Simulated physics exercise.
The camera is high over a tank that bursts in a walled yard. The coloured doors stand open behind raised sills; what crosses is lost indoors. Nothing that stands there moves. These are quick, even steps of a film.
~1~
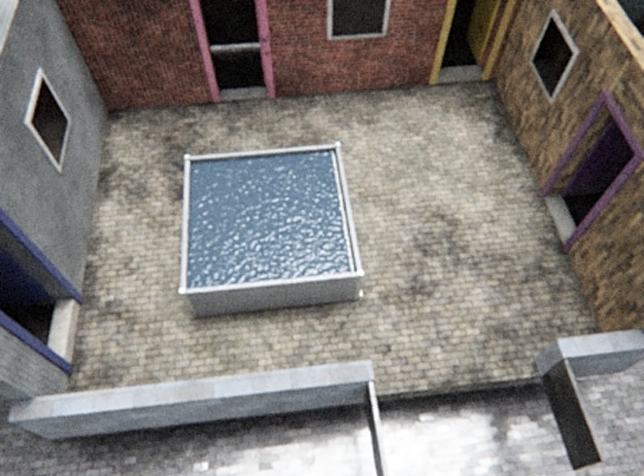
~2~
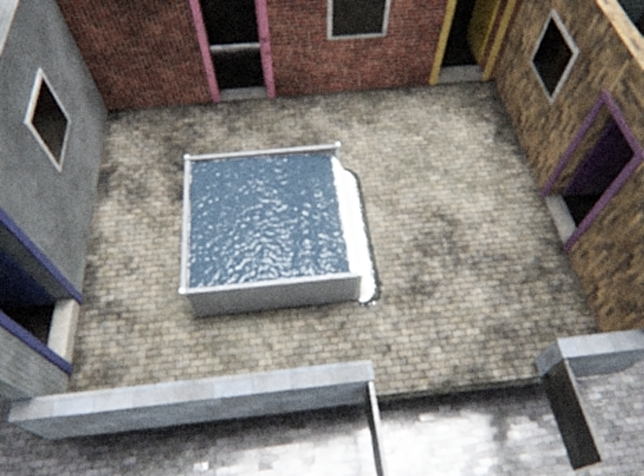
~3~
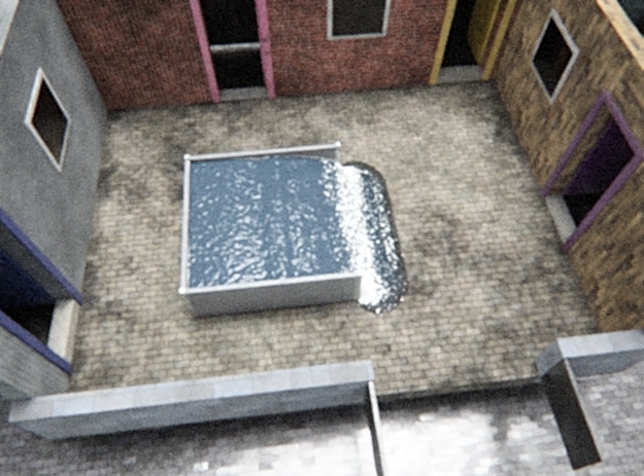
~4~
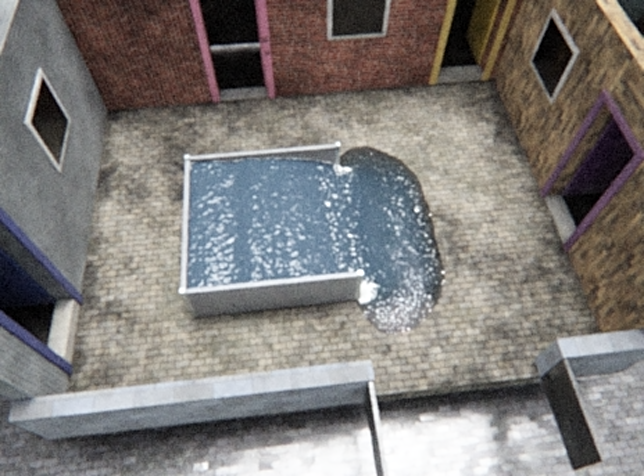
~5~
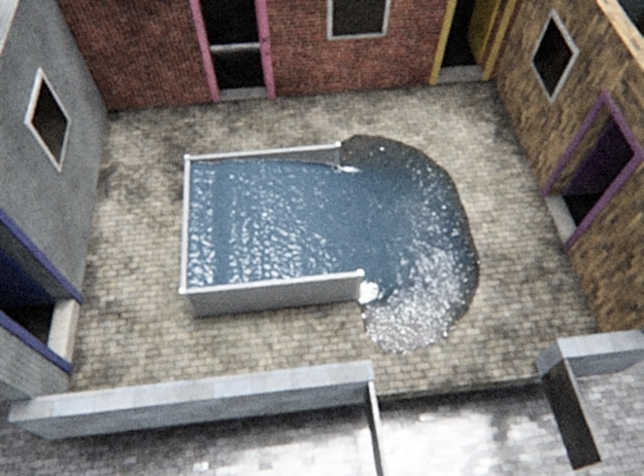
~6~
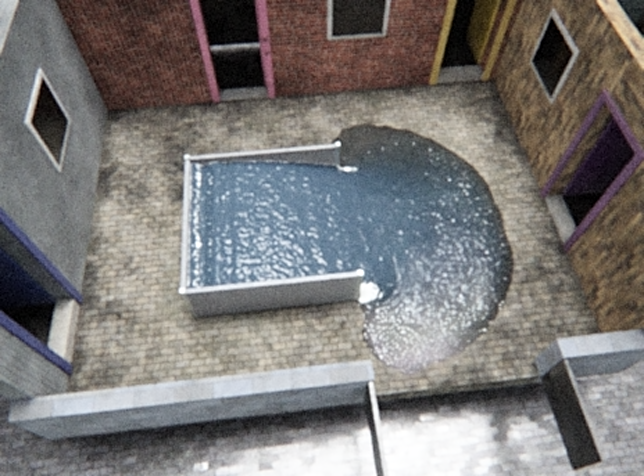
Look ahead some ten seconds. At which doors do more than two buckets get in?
The purple door lets in a lot; the yellow door lets in a lot; the blue door admits no more than that; the pink door admits no more than that.
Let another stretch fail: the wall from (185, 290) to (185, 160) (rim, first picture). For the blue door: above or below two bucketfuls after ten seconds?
My reading: The blue one is over.
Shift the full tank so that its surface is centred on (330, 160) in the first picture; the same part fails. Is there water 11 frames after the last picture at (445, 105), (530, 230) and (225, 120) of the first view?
As listed: Awash, awash, free of water.
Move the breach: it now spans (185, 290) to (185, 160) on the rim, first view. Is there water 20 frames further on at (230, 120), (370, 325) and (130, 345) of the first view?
As listed: Under water, under water, awash.
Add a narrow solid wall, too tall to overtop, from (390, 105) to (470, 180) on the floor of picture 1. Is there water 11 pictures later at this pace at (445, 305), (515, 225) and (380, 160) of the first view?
As listed: Awash, covered, covered.
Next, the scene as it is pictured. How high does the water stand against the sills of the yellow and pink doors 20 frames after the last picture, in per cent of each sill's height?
Roughly 150 per cent, then 0 per cent.
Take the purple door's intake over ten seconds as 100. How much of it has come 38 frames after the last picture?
Roughly 100 per cent.
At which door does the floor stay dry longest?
Last comes the blue door.
A moment on, water covers 45 % of the floor; the purple door over two buckets in, the yellow door not reached, the blue door not reached, the pink door not reached.
Next, water covers 45 % of the floor; the purple door far over two buckets in, the yellow door wet at the sill, nothing in, the blue door not reached, the pink door not reached.
Then, water covers 45 % of the floor; the purple door far over two buckets in, the yellow door over two buckets in, the blue door not reached, the pink door not reached.
Later, water covers 75 % of the floor; the purple door far over two buckets in, the yellow door over two buckets in, the blue door not reached, the pink door wet at the sill, nothing in.
In the end, water covers 95 % of the floor; the purple door far over two buckets in, the yellow door over two buckets in, the blue door wet at the sill, nothing in, the pink door wet at the sill, nothing in.
